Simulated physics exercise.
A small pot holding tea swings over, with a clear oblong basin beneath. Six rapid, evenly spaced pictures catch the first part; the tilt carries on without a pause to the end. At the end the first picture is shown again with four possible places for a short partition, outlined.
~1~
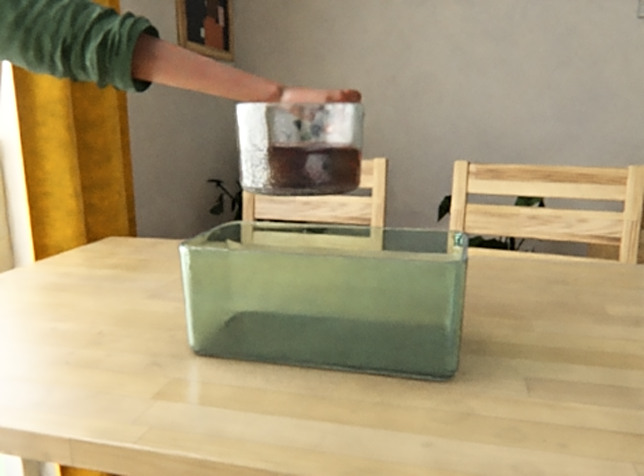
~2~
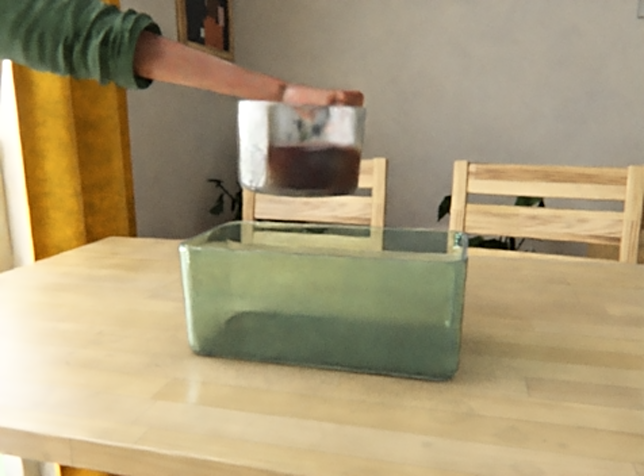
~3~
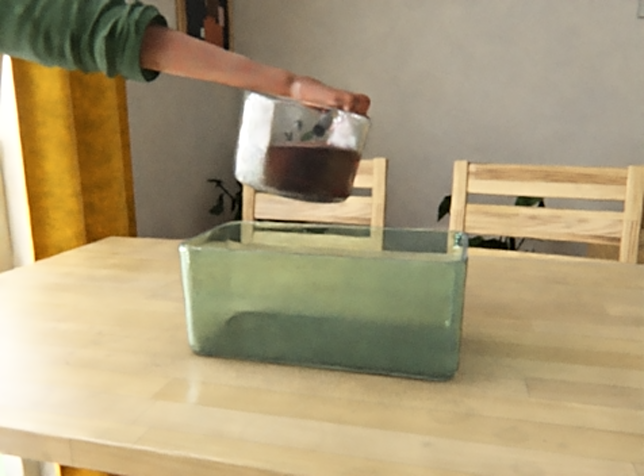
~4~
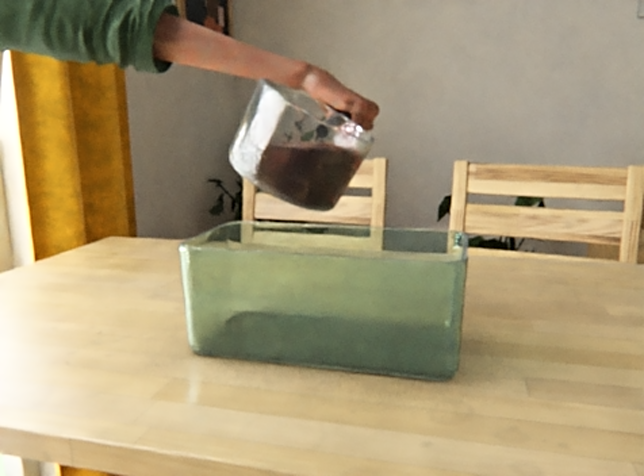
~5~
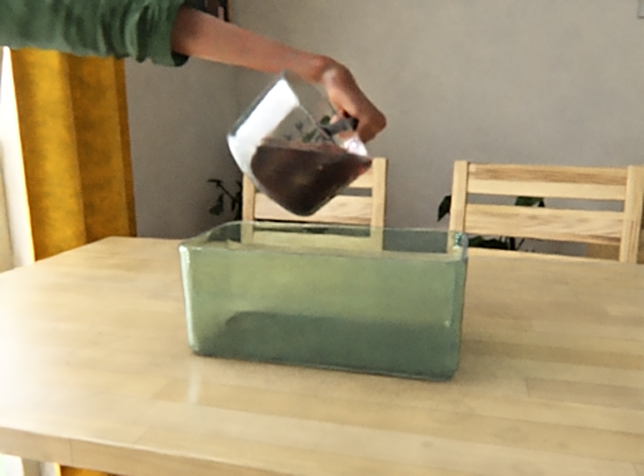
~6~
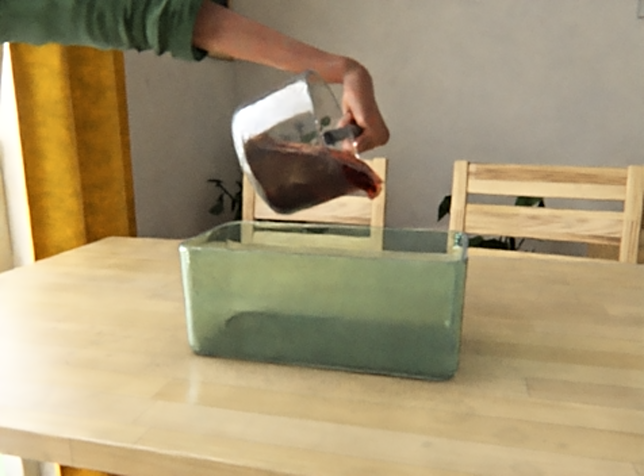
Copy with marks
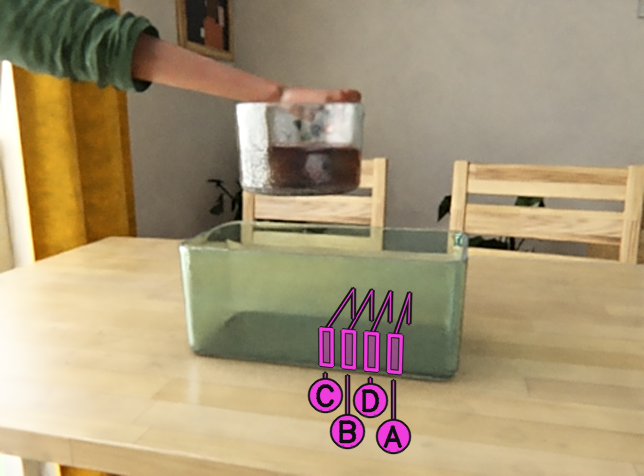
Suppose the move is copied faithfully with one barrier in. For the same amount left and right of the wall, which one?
Choose D.
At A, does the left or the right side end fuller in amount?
More ends on the left.
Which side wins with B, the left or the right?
The right one.
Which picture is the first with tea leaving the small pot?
Picture 6.
In magenta, A at (393, 380); B at (347, 375); C at (325, 373); D at (370, 378).
Choosing A, about 80 % ends left of the wall and 18 % right of it.
Choosing B, about 16 % ends left of the wall and 81 % right of it; 3 % is lost outside.
Choosing C, about 7 % ends left of the wall and 89 % right of it; 4 % is lost outside.
Choosing D, about 43 % ends left of the wall and 53 % right of it; 4 % is lost outside.
